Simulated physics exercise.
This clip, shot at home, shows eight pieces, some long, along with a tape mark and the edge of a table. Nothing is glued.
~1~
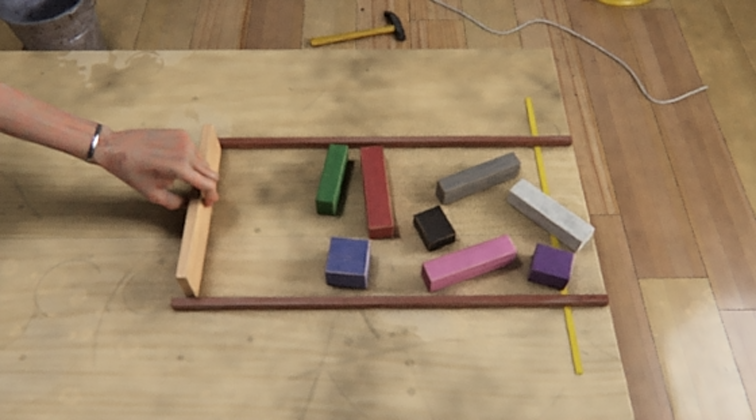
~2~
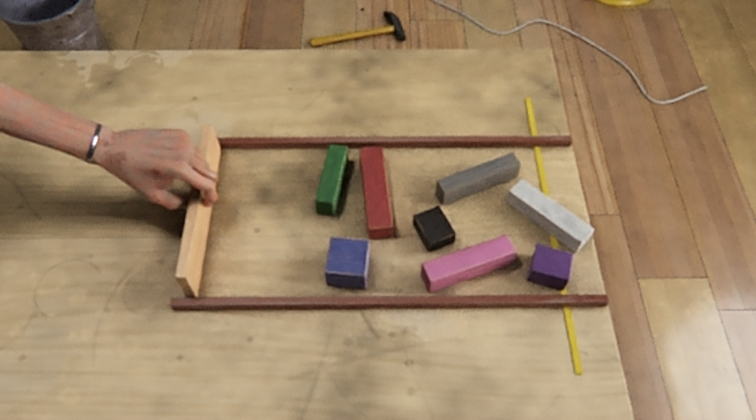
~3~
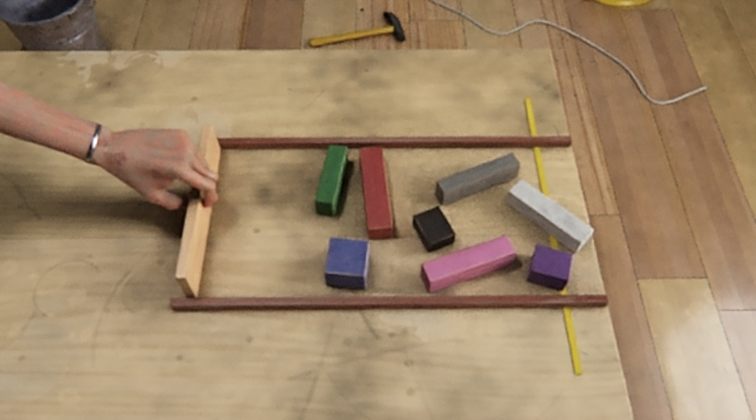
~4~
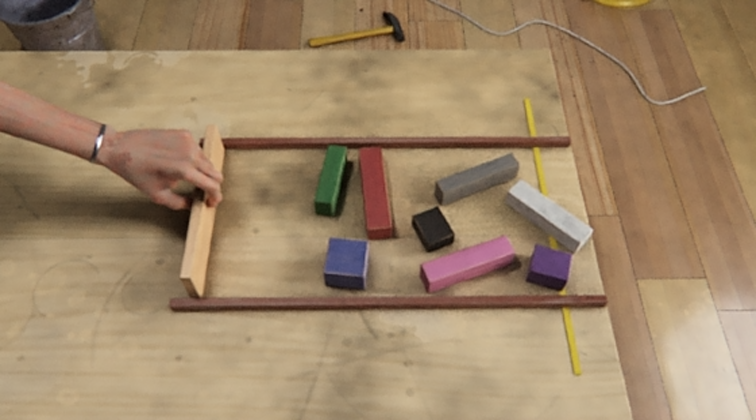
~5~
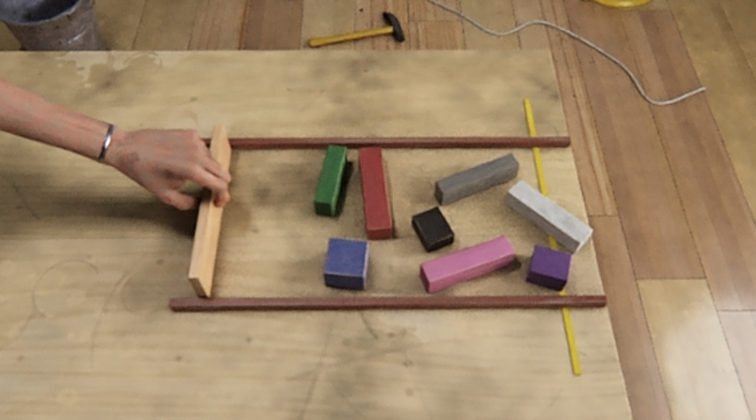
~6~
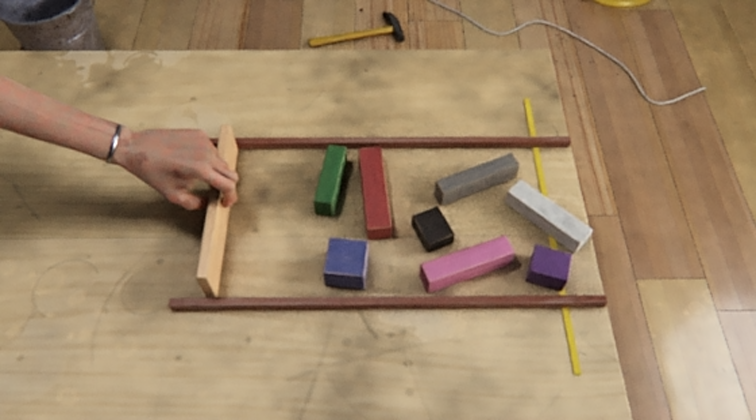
On a wooden table, a hand held a plain board upright between two dark red rails and slid it slightly to the right, while the eight colored blocks ahead of it stayed still.
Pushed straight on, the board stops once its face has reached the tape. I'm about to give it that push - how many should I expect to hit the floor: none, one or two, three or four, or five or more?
Expect five or more.
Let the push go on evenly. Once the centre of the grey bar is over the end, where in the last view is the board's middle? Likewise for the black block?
Points: About (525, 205) and about (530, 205).
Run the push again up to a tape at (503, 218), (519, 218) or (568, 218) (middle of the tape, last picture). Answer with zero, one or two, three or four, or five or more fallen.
In order of the places: One to two; three or four; 5 or more.
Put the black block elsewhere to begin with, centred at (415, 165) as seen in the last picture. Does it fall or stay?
So the black block slips away.
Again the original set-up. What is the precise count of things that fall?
Total count: 5.
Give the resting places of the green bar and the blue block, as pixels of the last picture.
Going in order: First (553, 178), then (580, 260).
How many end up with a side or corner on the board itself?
So the total is 2.
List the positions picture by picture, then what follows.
White bar (549, 214); purple block (551, 267); grey bar (478, 178); board (201, 207); tape (550, 217), in the first picture.
Purple block (550, 267); red bar (376, 191), in the second picture.
Grey bar (478, 179); blue block (348, 263), in the third picture.
White bar (547, 216); black block (433, 229), in the fourth picture.
Purple block (549, 268); green bar (331, 180), in the fifth picture.
White bar (547, 216); purple block (549, 268); grey bar (477, 179); board (219, 207); tape (549, 218), in the sixth picture.
A little later, none off yet; white bar at rest near (547, 216); purple block at rest near (549, 268); grey bar at rest near (477, 179).
Next, none off yet; white bar at rest near (547, 216); purple block moving near (558, 268); grey bar shifted a little near (498, 177).
Later still, none off yet; white bar tilted a little near (602, 212); purple block tilted a little near (615, 276); grey bar shifted about its own width near (569, 164).
When it is over, the number that fall off is five or more; down, black block, pink stick, grey bar, purple block and white bar.
